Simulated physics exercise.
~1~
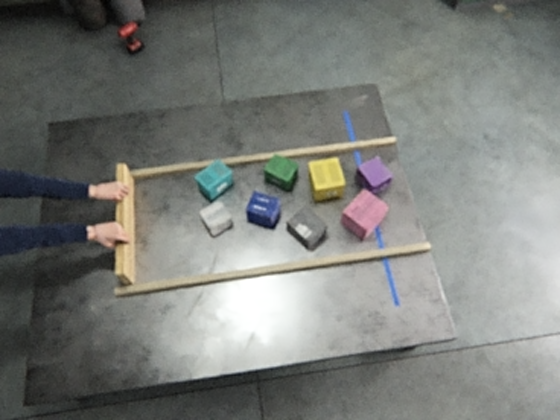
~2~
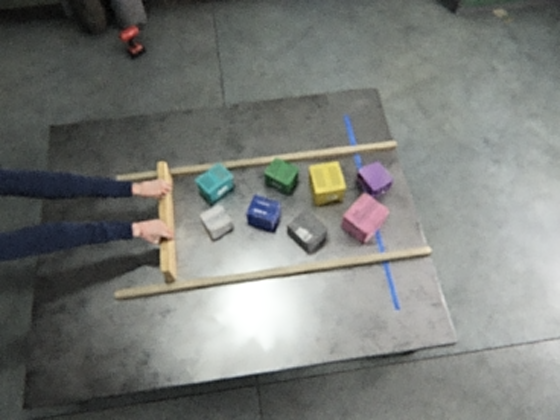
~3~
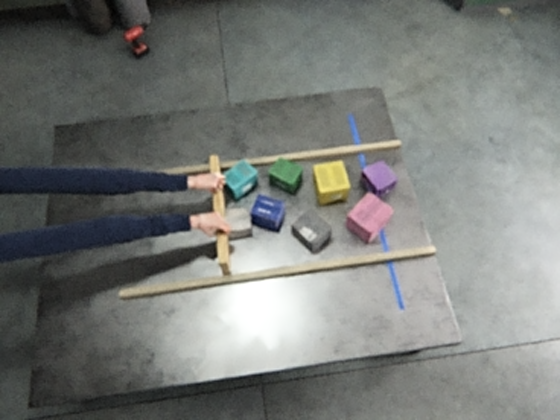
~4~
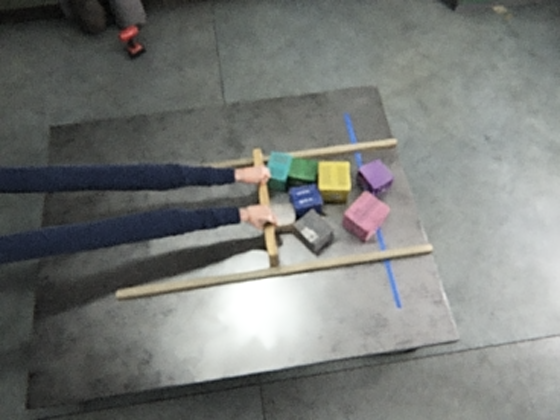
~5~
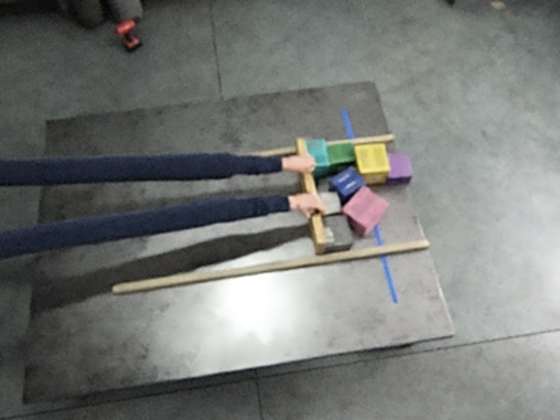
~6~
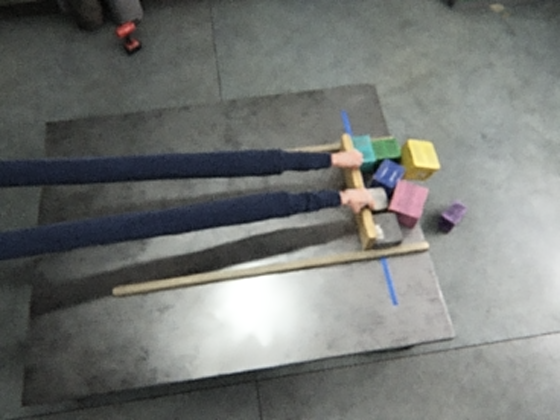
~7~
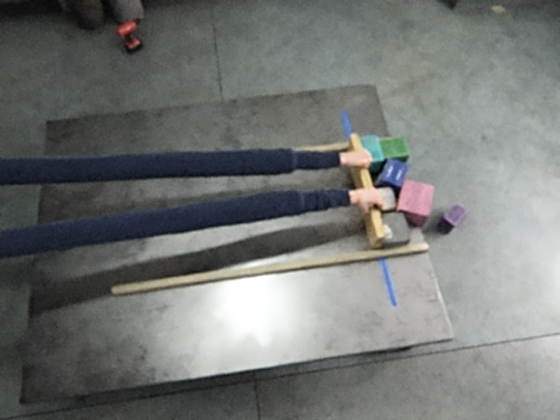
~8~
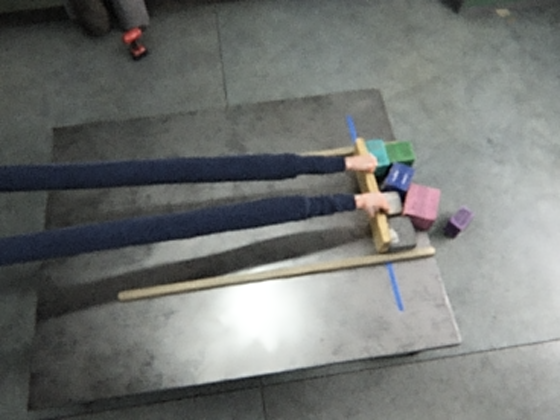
Two hands pushing a wooden plank rightward across a dark table, bunching coloured blocks together until purple and yellow ones fall off.
